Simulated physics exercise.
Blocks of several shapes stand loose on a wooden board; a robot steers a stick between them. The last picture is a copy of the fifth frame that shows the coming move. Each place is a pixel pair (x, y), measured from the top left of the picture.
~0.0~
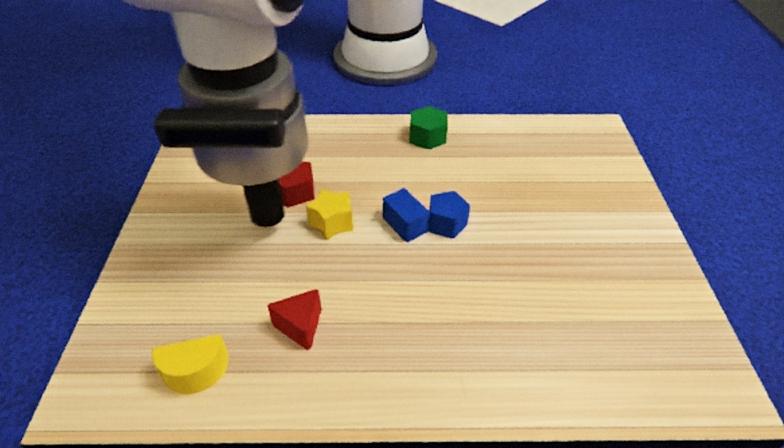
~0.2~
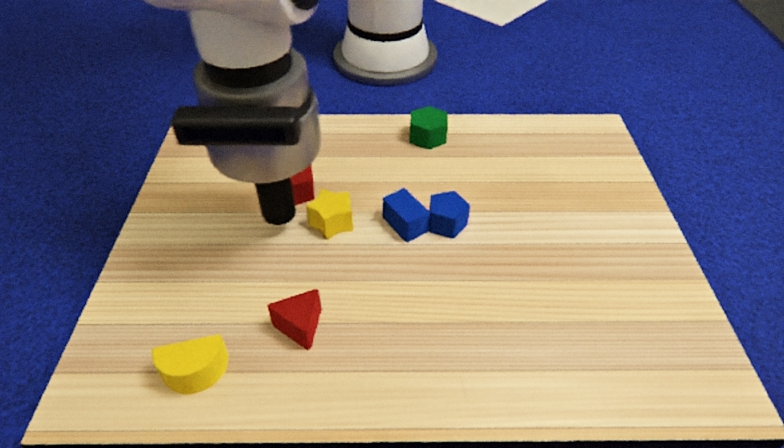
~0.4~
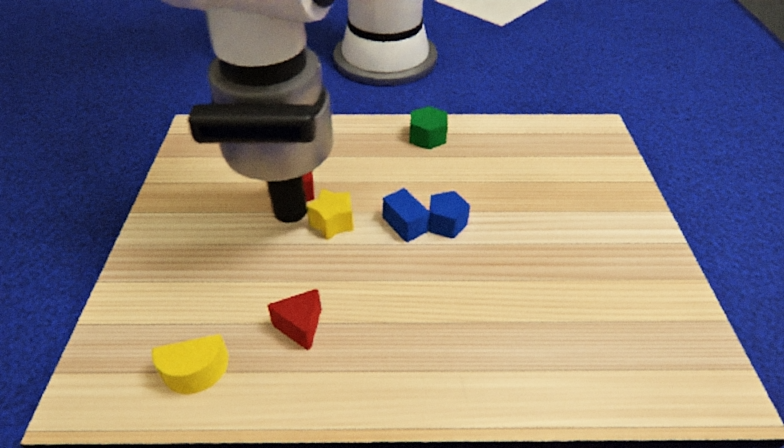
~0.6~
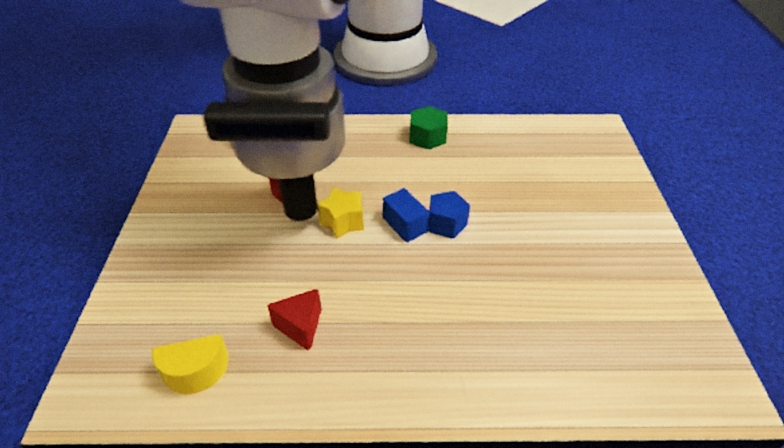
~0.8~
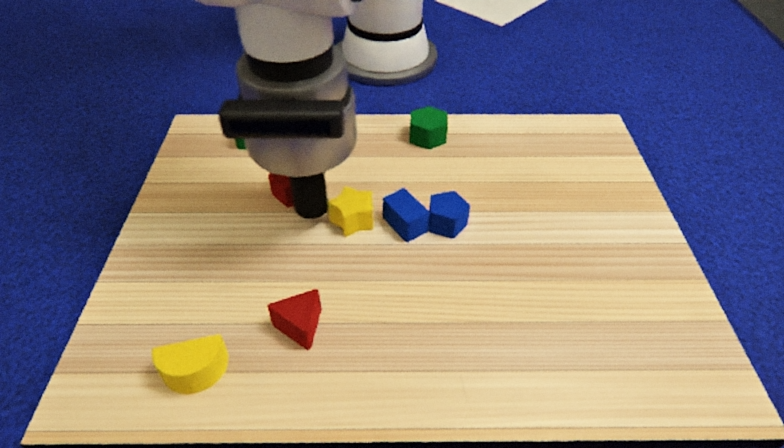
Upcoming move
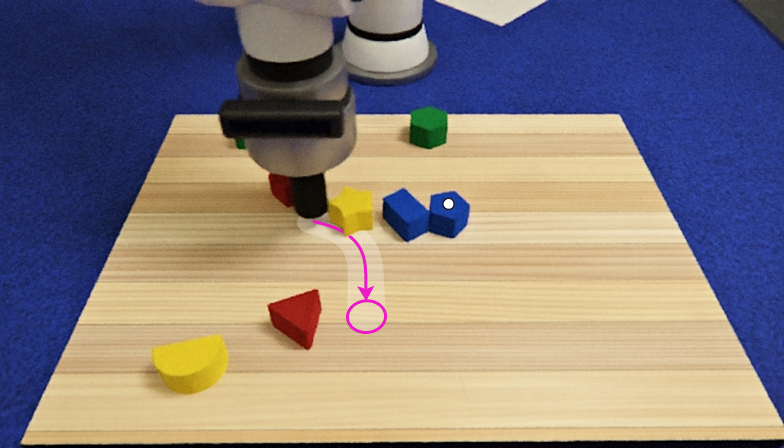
Robot arm moving its black stick rightward across a wooden board, then nudging a yellow star slightly right among colored blocks.
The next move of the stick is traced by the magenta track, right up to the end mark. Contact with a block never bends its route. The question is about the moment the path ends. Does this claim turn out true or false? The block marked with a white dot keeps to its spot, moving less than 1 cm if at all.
The statement is correct.
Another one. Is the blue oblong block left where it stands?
No, it doesn't check out.
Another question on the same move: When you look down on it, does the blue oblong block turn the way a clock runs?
Yes, I think so.
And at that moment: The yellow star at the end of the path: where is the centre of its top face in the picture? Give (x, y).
That would be at about pixel (382, 204).
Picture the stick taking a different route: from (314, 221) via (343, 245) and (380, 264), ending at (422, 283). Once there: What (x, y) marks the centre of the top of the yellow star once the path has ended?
When the path ends, it will be at (375, 213).
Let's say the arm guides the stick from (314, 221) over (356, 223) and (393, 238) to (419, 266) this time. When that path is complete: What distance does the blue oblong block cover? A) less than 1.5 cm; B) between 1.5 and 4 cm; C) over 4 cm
The correct letter is C.
Drawn move, from (314, 221) by way of (352, 239) and (366, 274) to (367, 316); the dot is on the blue five-sided block.
The first path, step by step. One third of the way, stick (352, 225); yellow star (382, 203), turned 60° anticlockwise; blue oblong block (418, 199), turned 35° clockwise.
Two thirds of the way, stick (365, 261); yellow star (382, 204), turned 70° anticlockwise; blue oblong block (418, 199), turned 35° clockwise.
At the end, stick (366, 303); yellow star (382, 204), turned 70° anticlockwise; blue oblong block (418, 199), turned 35° clockwise; blue five-sided block still.
